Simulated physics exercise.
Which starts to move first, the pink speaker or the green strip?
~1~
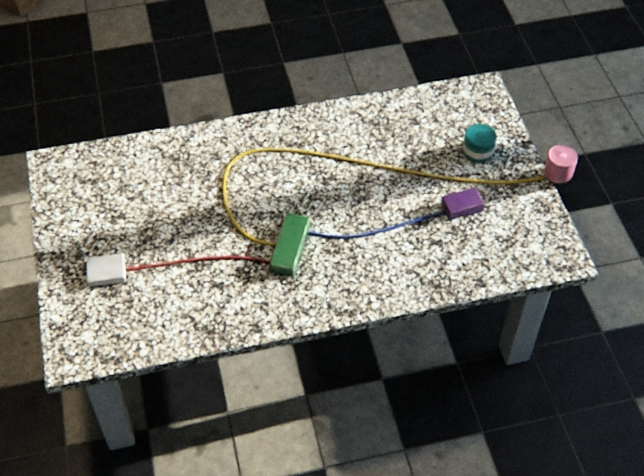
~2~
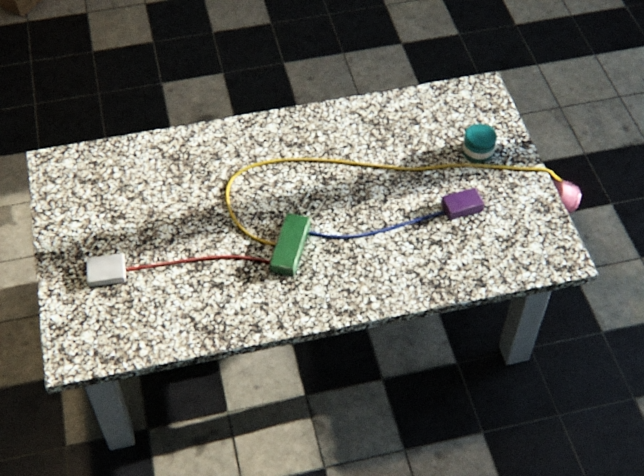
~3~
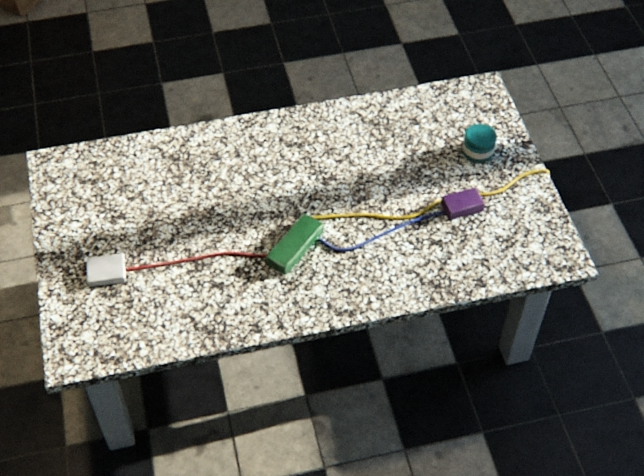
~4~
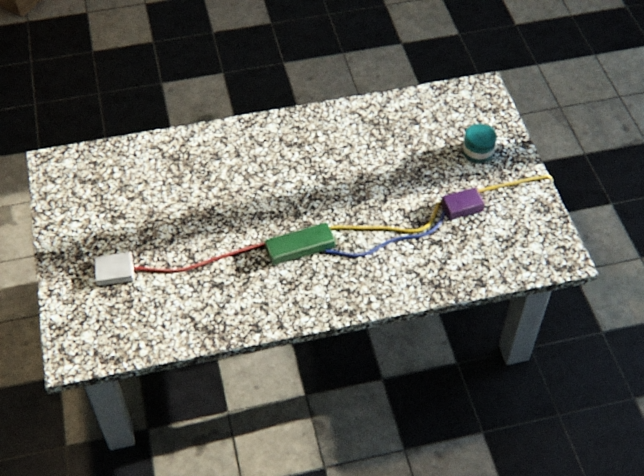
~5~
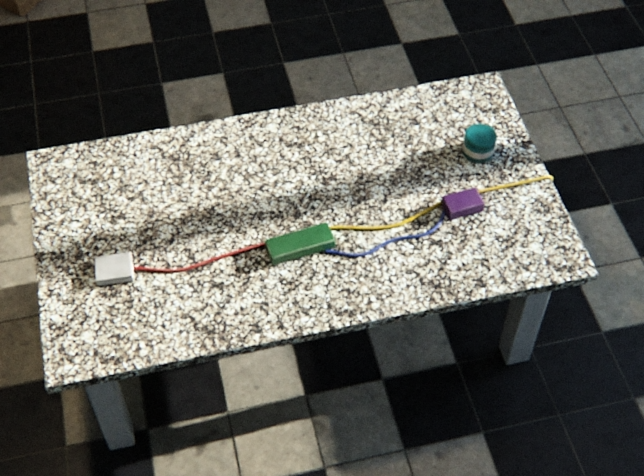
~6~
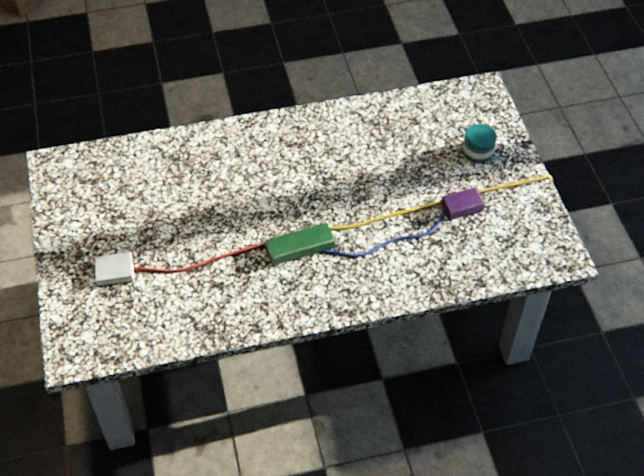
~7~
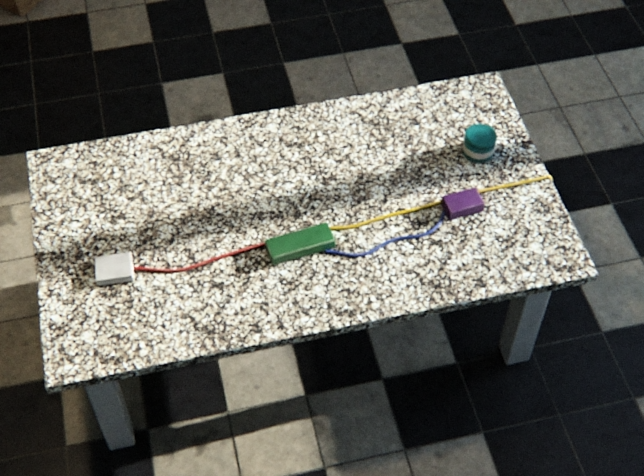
The pink speaker moves first, tipping over the table's right edge while the green strip is still in place. The strip turns only after that.
